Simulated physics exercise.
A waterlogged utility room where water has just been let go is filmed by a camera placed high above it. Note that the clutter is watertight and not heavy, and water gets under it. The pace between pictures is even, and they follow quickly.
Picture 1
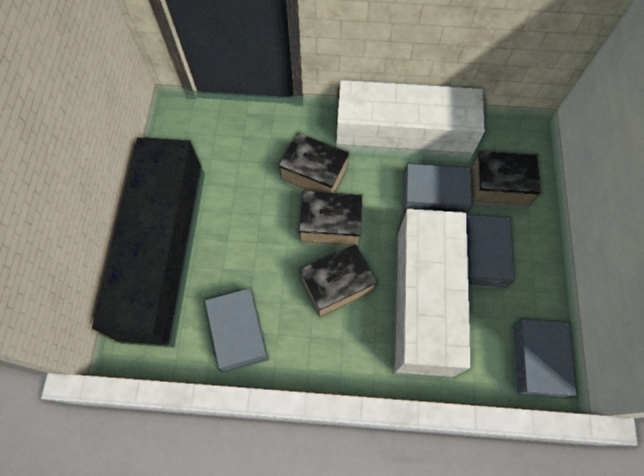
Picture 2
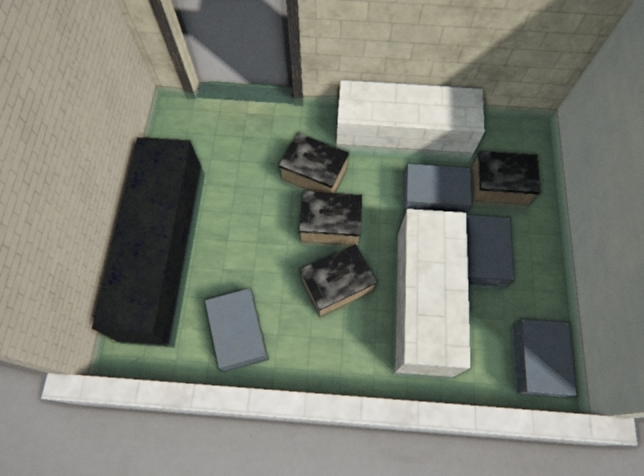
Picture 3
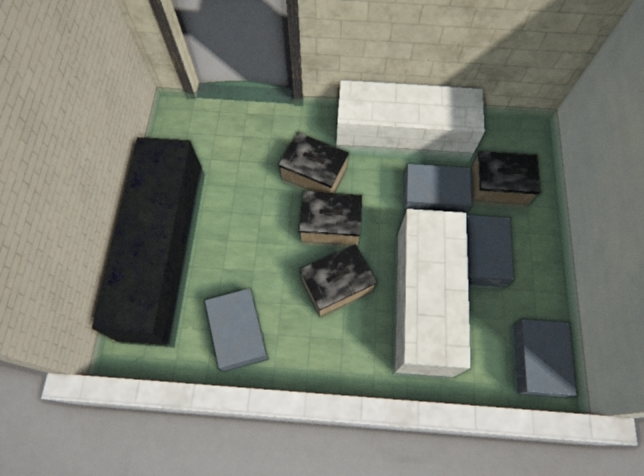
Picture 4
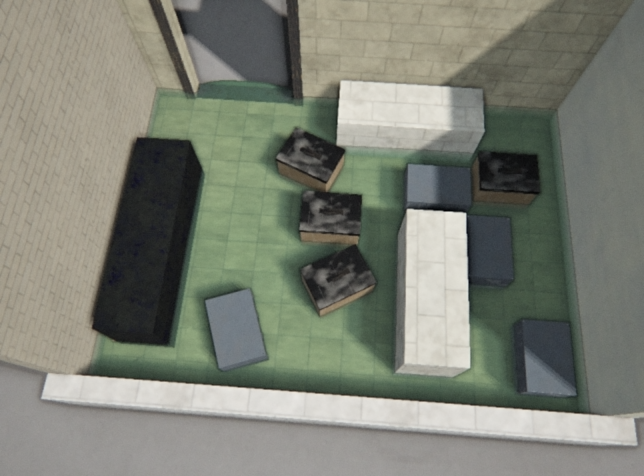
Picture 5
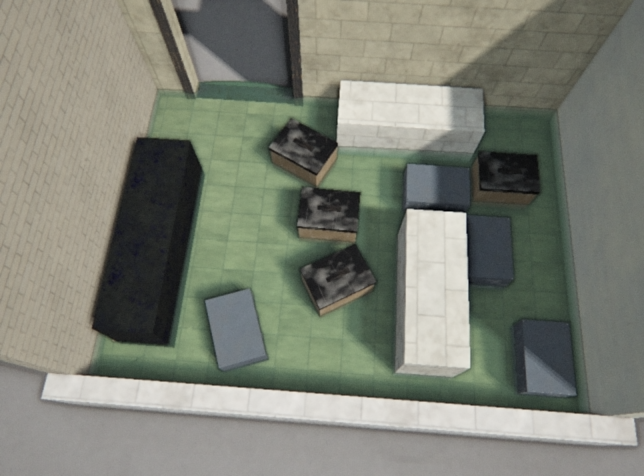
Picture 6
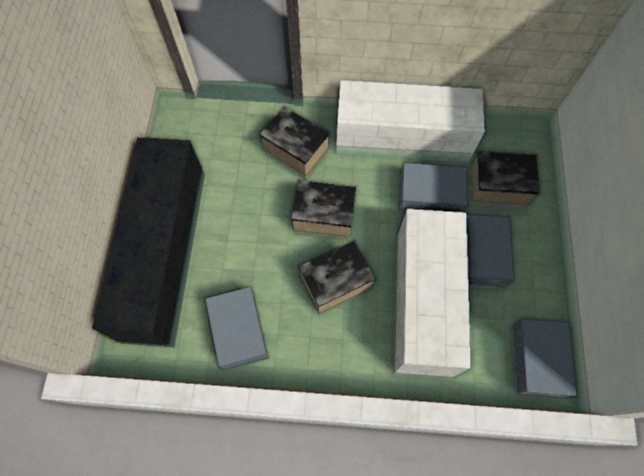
In a utility room with a flooded green-tiled floor, the dark panel in the back doorway gives way to an open gap, then the rearmost of three central dark-topped chests drifts back and left, and the middle one shifts slightly.
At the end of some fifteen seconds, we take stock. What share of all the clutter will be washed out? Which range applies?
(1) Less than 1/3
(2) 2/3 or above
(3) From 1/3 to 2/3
3, from 1/3 to 2/3.
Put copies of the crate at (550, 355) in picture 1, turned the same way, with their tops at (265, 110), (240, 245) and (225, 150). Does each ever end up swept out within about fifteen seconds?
Sure - one by one that's out of the room, then out of the room, then out of the room.
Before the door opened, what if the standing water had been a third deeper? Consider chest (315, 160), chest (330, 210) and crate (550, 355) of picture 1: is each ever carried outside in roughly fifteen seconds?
Item by item: Exits, exits and retained.
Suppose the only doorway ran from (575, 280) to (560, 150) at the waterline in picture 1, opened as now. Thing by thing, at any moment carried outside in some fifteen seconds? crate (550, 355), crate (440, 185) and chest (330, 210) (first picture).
Item one gets away, item two gets away, item three gets away.
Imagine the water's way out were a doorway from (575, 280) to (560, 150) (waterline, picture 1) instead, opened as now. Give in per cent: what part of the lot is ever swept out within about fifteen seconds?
By my count, 80 percent.
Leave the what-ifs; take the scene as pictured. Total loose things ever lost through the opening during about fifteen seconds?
3 in total.
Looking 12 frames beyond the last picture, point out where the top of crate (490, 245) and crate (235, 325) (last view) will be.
(426, 204) and (220, 276), about.
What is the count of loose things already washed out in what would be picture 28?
All told, it is 3.
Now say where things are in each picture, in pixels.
A chest at (314, 159) floats; a chest at (331, 212) floats; 0 of 8 have shifted, in the first picture.
A chest at (314, 159), afloat; a chest at (331, 212) floats; 0 of 8 have shifted, in the second picture.
A chest at (314, 158), afloat; a chest at (331, 212), afloat; 0 of 8 have shifted, in the third picture.
A chest at (311, 154) floats, close to its start; a chest at (331, 212), afloat; 1 of 8 have shifted, in the fourth picture.
A chest at (304, 145), afloat, close to its start; a chest at (329, 209), afloat, close to its start; 1 of 8 have shifted, in the fifth picture.
A chest at (295, 134), afloat, a stride from its start; a chest at (324, 203), afloat, close to its start; 2 of 8 have shifted, in the sixth picture.
A moment on, 0 of 8 are out; 8 afloat.
Next, 2 of 8 are out; 6 afloat.
Later, 3 of 8 are out; 2 afloat.
In the end, 3 of 8 are out; 0 afloat.
